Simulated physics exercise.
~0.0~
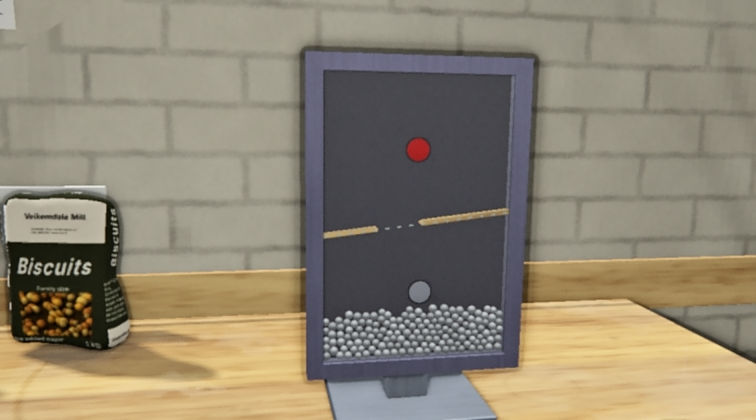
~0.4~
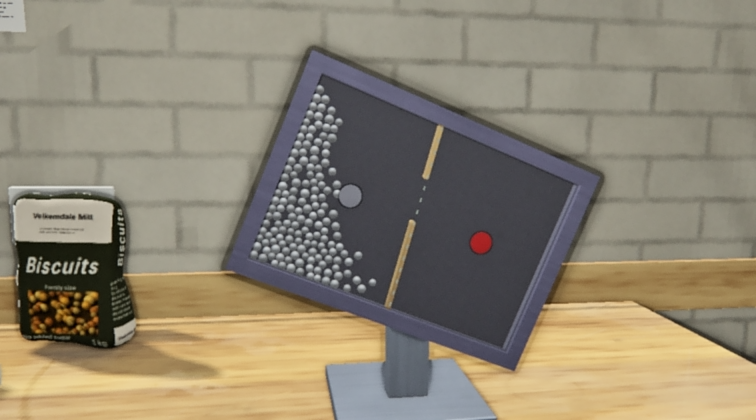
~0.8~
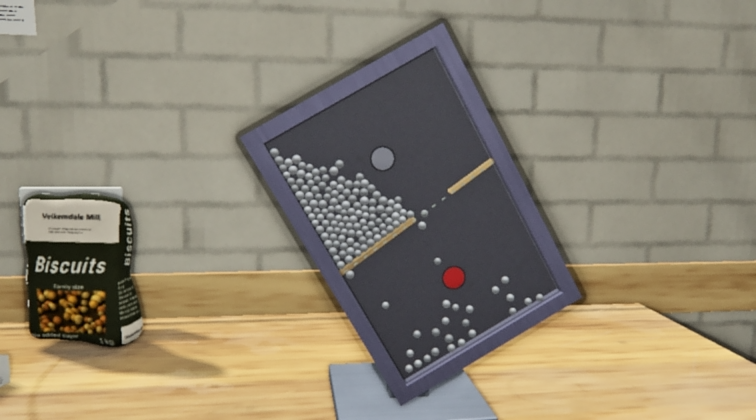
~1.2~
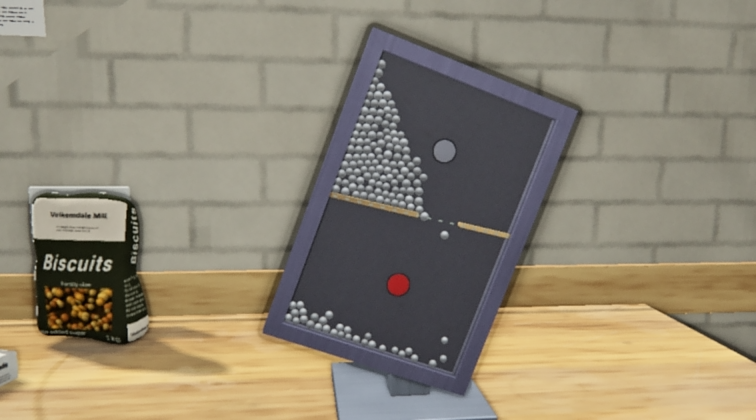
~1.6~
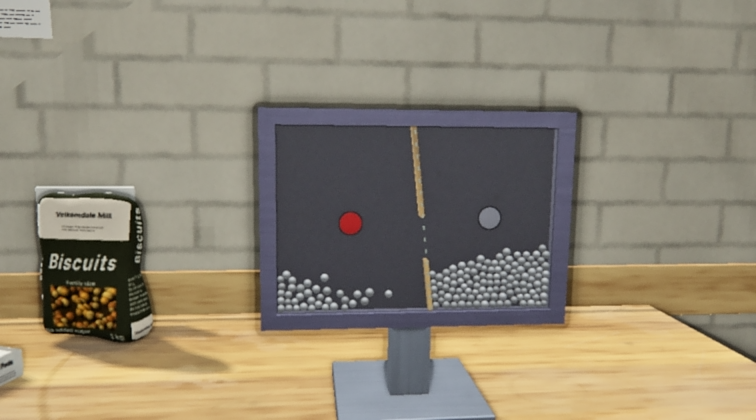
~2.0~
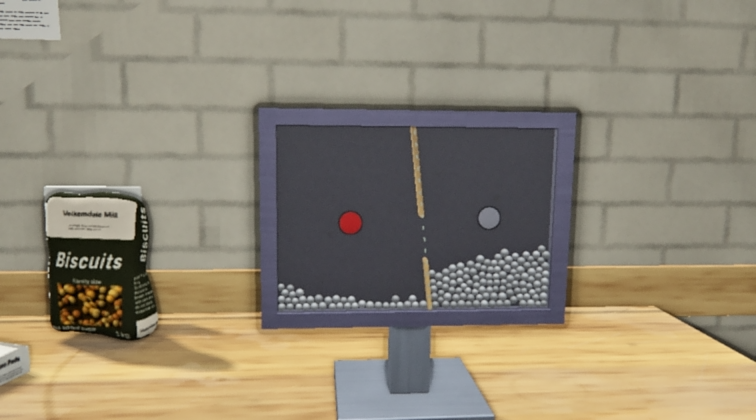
At the start, a closed case with a purple frame stands upright on a wooden counter beside a bag of biscuits, its small steel balls piled in the lower chamber with the grey dot. The case turns clockwise, and the balls bank up steeply on the left side. As it tips further, the red-dotted chamber swings underneath and some balls drop through the gap in the divider. Still turning clockwise, the case comes round onto its side, with red left and grey right. It ends at rest, a thin layer of balls under red and a much larger heap under grey.
